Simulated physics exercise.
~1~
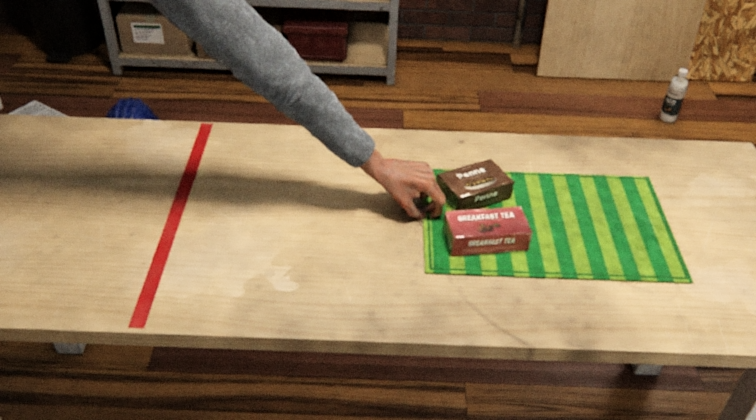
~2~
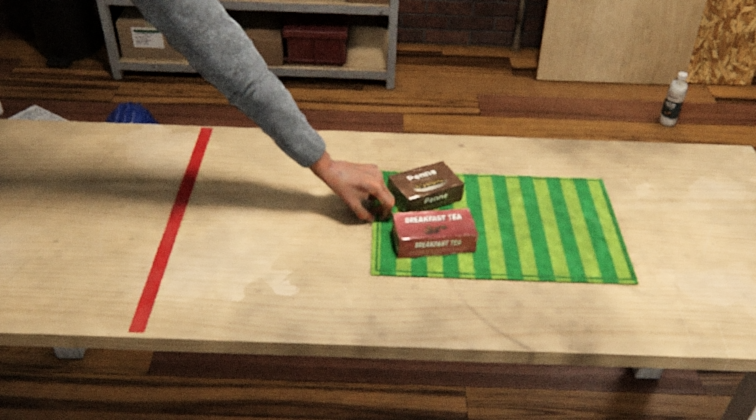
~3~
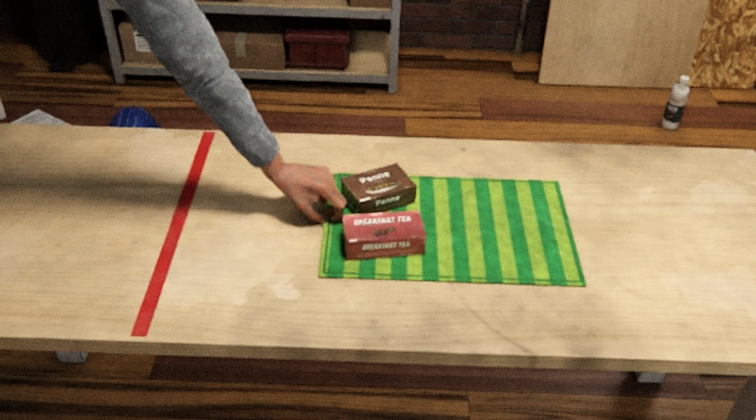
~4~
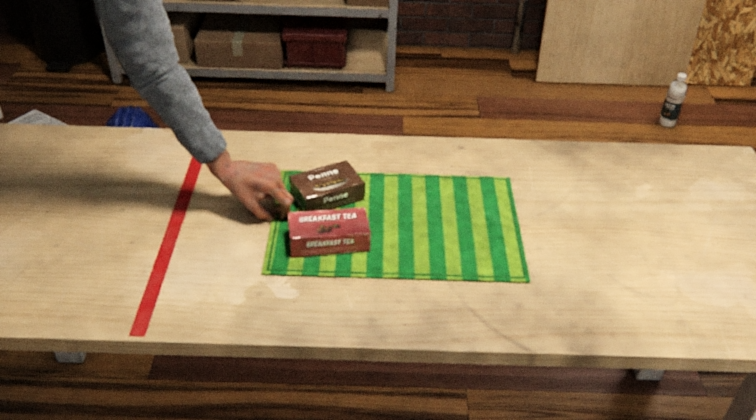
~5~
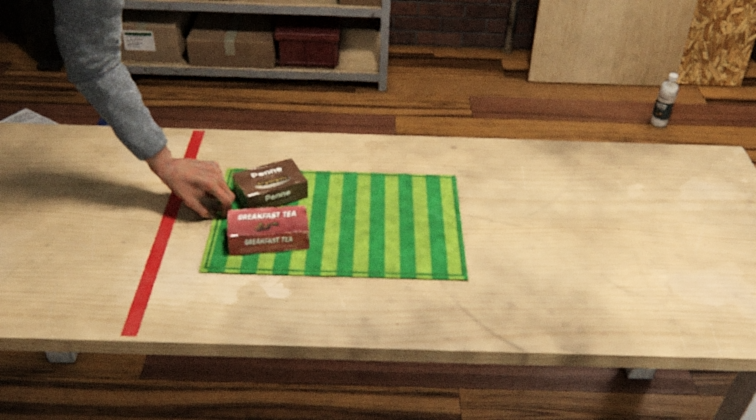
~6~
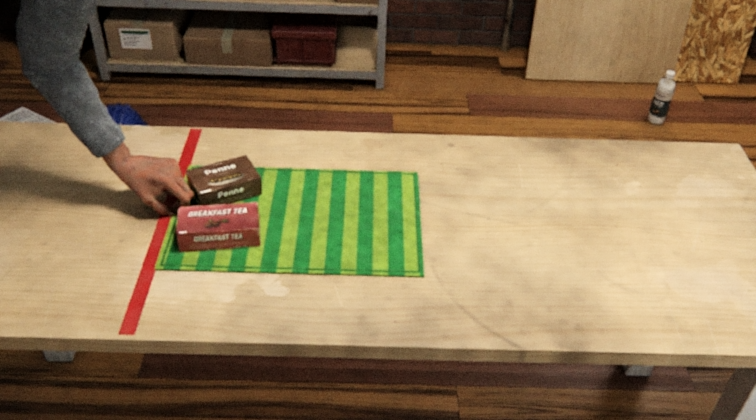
An arm in a grey sleeve reaches from the upper left over a pale wooden workbench, seen from above and in front by a slightly swaying camera. Its hand grips the left edge of a green striped cloth carrying a brown packet at the back and a red packet in front. A red strip of tape crosses the bench at left, with shelves of boxes and a bottle beyond. The hand draws the cloth steadily left, and both packets ride along. Finally the cloth's edge reaches the tape, with both packets still upright on it.
